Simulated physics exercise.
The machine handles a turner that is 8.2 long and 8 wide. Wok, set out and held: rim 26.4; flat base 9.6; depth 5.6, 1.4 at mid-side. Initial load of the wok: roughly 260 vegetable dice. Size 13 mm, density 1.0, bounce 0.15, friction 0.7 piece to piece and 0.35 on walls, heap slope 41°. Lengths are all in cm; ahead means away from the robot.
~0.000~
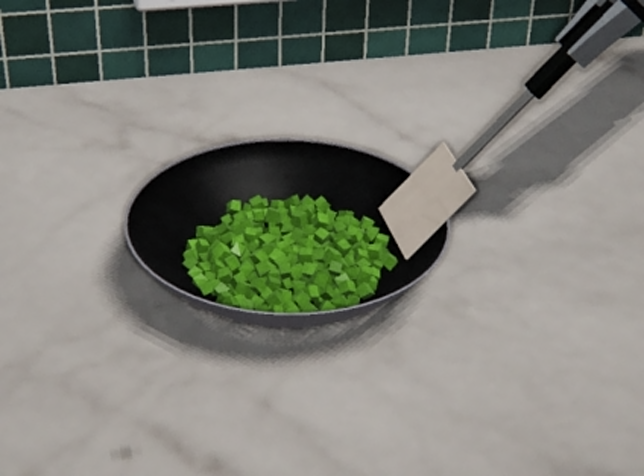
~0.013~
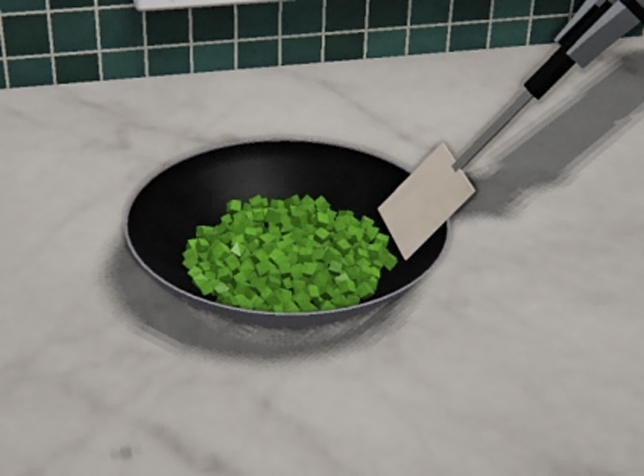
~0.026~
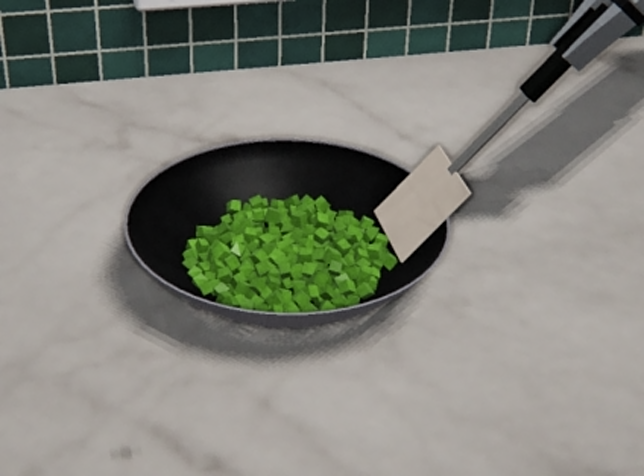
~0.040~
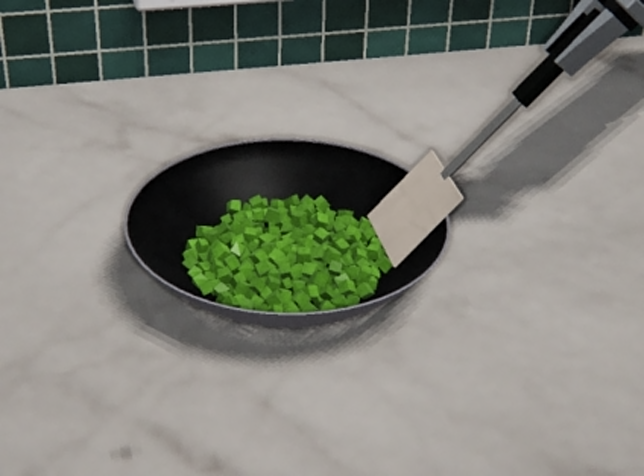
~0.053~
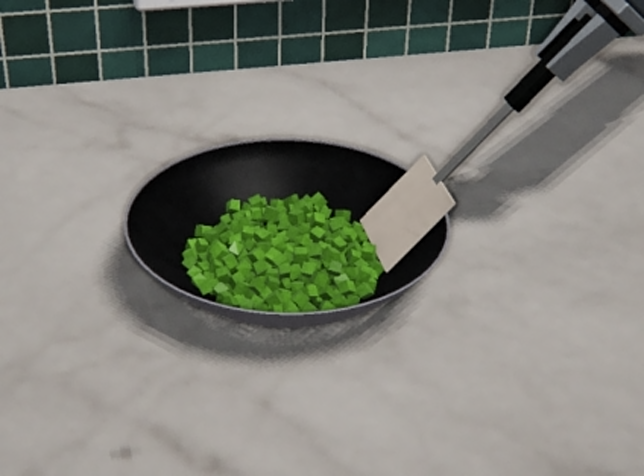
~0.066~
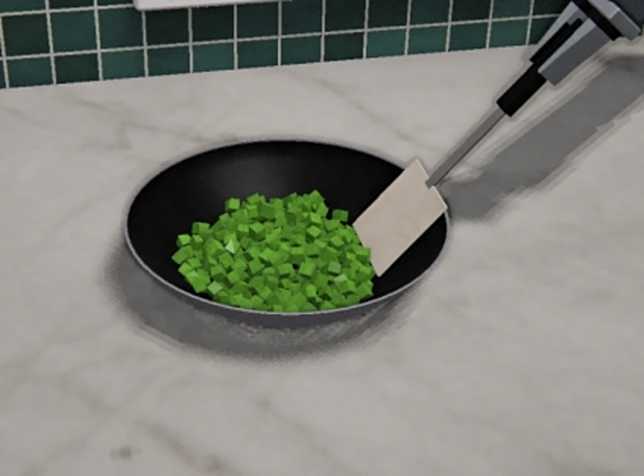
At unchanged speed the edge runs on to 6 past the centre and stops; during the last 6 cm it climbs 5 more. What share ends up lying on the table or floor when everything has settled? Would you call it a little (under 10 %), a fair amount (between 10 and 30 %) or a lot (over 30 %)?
A little, under 10 %.
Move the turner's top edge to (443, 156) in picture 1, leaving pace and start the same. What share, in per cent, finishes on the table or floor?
Near 5 in a hundred.
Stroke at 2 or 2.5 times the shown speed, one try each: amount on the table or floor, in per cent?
About 15 and 25 per cent.
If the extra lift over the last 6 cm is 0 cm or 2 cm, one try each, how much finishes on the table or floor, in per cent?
First try about 20 %, second try about 20 %.
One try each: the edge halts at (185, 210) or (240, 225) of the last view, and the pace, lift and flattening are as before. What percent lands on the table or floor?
First try roughly 25 percent, second roughly 5 percent.
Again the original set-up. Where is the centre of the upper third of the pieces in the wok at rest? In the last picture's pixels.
Pixel position: Approx. (180, 245).
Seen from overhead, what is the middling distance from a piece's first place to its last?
Level distance of roughly 6 cm.
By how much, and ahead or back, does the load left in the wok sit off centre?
Ahead, by around 5.5 cm.
After 0.16 s, sloping 48°, highest piece 6 above the table; 260 in the wok.
After 0.26 s, sloping 48°, highest piece 8 above the table; 251 in the wok, 9 on the blade or in flight.
After 0.50 s, sloping 48°, highest piece 7 above the table; 244 in the wok, 16 on the table or floor.
After 1.55 s, sloping 48°, highest piece 7 above the table; 244 in the wok, 16 on the table or floor.
At rest, 244 in the wok, 16 on the table or floor. That is 6 % on the table or floor.
